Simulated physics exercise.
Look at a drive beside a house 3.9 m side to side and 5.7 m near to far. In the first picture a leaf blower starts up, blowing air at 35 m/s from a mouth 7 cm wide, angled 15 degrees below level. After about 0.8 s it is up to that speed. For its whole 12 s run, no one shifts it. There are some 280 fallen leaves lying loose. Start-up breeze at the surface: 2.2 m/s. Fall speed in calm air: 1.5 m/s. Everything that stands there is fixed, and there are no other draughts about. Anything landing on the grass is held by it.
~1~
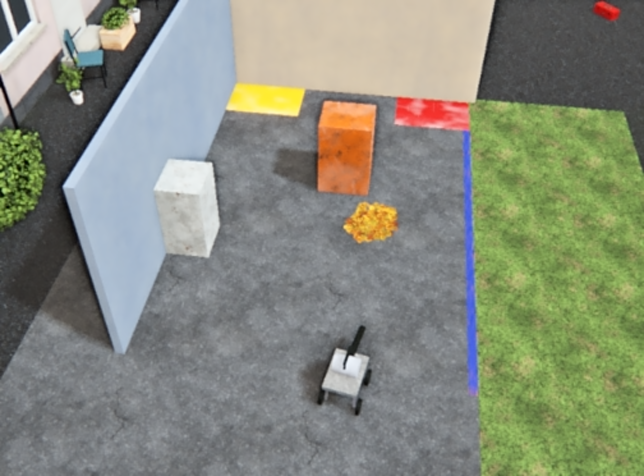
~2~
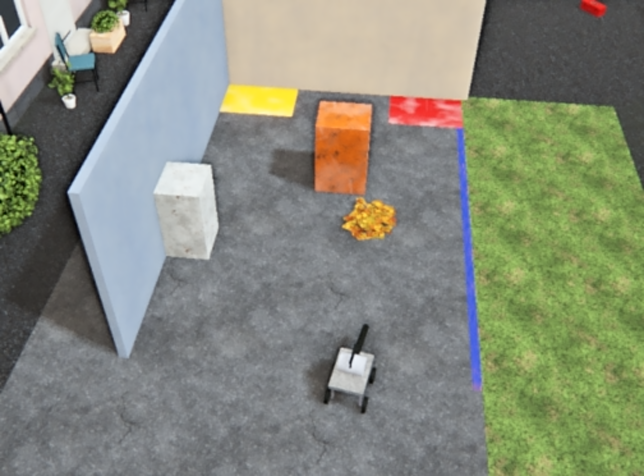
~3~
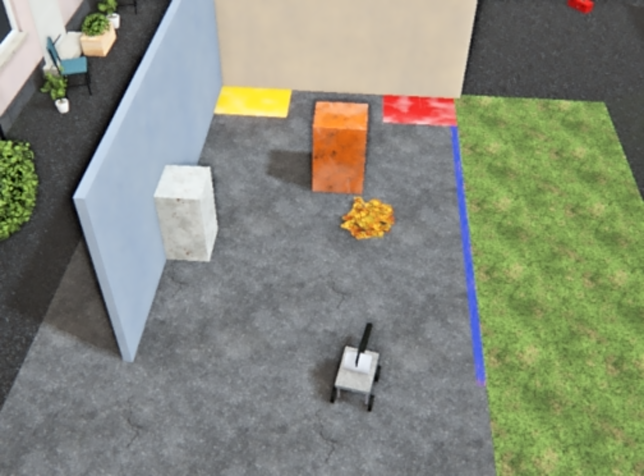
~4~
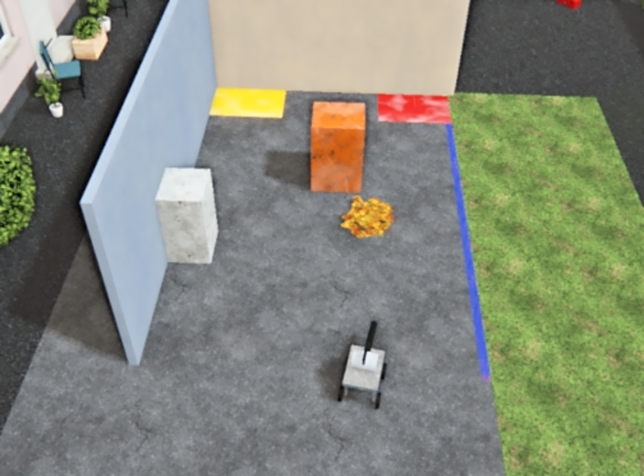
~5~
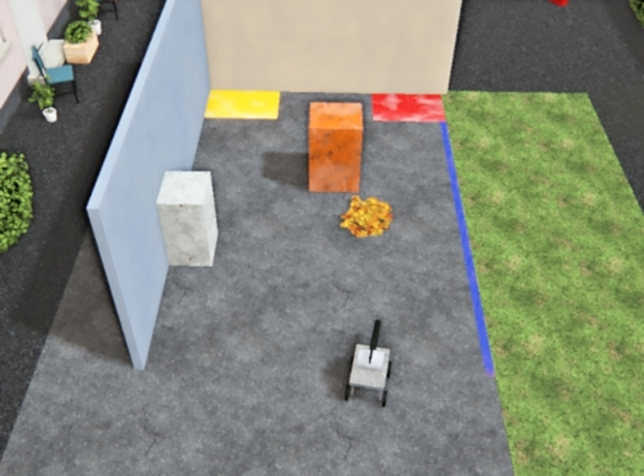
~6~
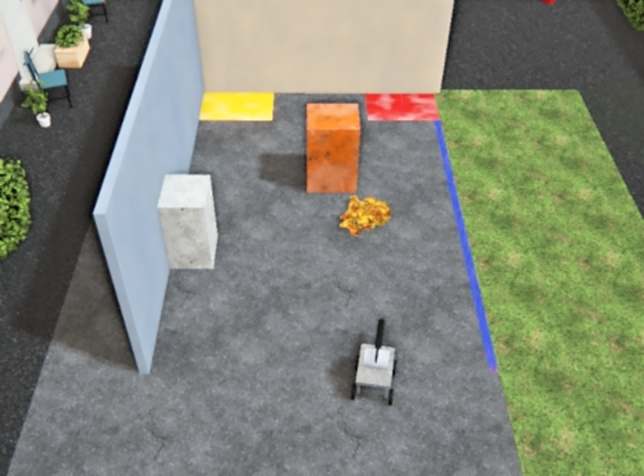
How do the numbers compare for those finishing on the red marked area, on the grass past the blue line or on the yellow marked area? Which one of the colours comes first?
The biggest group is at red.
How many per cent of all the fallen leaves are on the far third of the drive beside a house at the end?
Roughly 70 in a hundred.
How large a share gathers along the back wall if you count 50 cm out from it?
Share: Around 50 percent.
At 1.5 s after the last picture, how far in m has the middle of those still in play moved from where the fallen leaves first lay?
Around 1.6 m away.
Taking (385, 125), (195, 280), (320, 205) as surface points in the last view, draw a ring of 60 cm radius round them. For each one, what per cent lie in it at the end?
15 %, 0 %, 30 %.
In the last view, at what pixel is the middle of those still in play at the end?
(354, 108).
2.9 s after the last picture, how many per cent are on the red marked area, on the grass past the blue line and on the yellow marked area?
I'd put it at roughly 30 percent on red, 0 percent on blue and 0 percent on yellow.
Then, 1.5 s after the last picture, 0 % are on the yellow marked area, 0 % on the grass past the blue line and 10 % on the red marked area; the middle of those still in play is near (360, 146); 14 % have settled or left.
Then, 2.9 s after the last picture, 0 % are on the yellow marked area, 0 % on the grass past the blue line and 28 % on the red marked area; the middle of those still in play is near (359, 126); 26 % have settled or left.
Then, 5.7 s after the last picture, 0 % are on the yellow marked area, 0 % on the grass past the blue line and 29 % on the red marked area; the middle of those still in play is near (355, 113); 38 % have settled or left.
Then, 11.1 s after the last picture, at the end, 0 % are on the yellow marked area, 0 % on the grass past the blue line and 30 % on the red marked area; the middle of those still in play is near (354, 108).
